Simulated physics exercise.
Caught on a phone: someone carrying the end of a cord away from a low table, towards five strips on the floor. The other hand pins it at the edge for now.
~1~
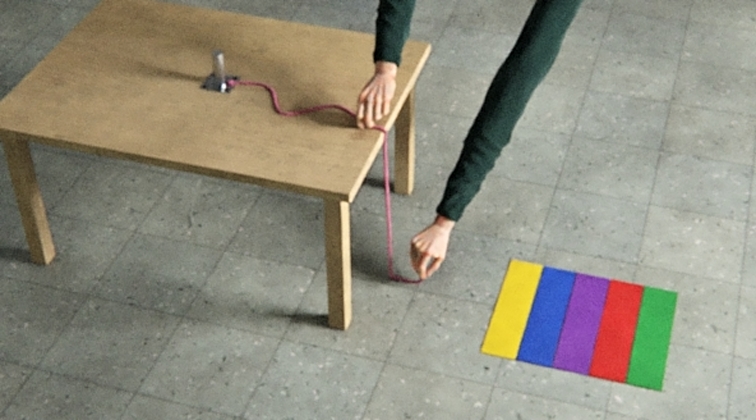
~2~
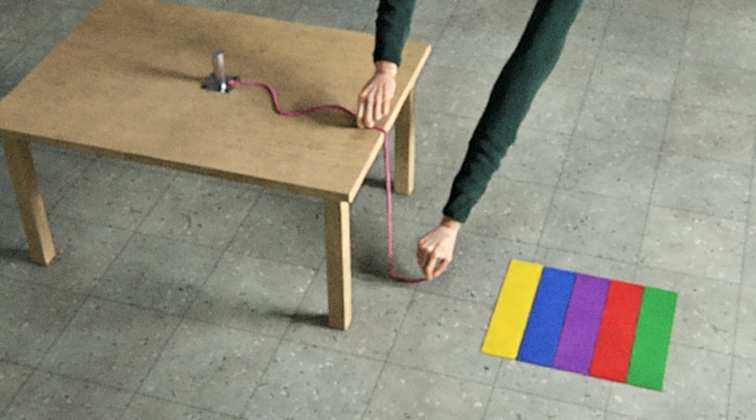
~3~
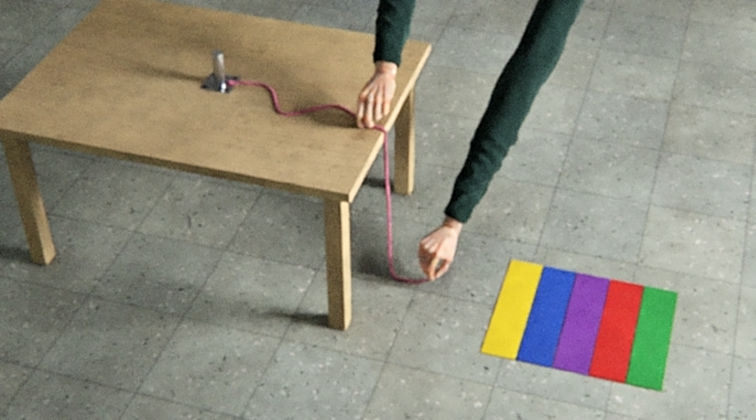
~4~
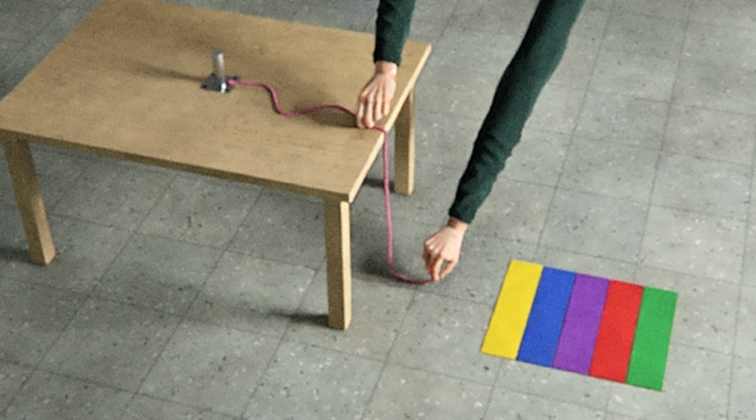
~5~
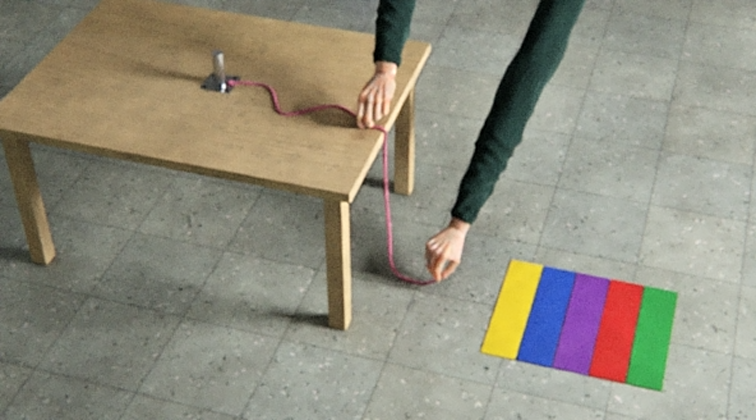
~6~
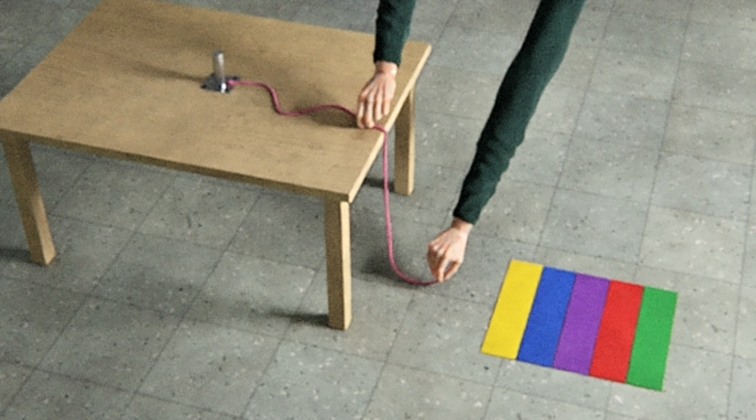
Person in dark green sleeves pinning a cord at a wooden table's edge while the lower hand draws its end slightly right.
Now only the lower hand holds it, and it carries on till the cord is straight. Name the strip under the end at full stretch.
The end stops over the purple strip.
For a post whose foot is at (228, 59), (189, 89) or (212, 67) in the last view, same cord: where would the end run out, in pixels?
About (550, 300), (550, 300) and (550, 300).
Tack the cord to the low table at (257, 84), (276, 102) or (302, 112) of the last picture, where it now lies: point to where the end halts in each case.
Try by try, around (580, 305), (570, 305) and (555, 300).
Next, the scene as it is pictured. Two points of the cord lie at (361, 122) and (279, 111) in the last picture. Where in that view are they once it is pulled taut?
They go to (394, 136) and to (305, 105).
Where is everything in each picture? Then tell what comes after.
The first picture shows end (425, 275); yellow (503, 338); blue (539, 346); purple (574, 353); red (611, 361); green (647, 369).
The second picture shows end (432, 276); cord through (262, 85) (290, 115) (354, 115) (386, 155) (389, 213) (391, 263).
The third picture shows end (434, 276).
The fourth picture shows end (439, 277); cord through (262, 85) (290, 115) (354, 115) (385, 155) (388, 213) (391, 263).
The fifth picture shows end (441, 278).
The sixth picture shows end (443, 278); cord through (262, 85) (290, 115) (354, 115) (385, 155) (387, 213) (393, 263).
A little later, end near (515, 293); over yellow.
Next, end near (557, 301); over blue.
When it is tight, end near (583, 307); over purple. It gets as far as the purple strip.
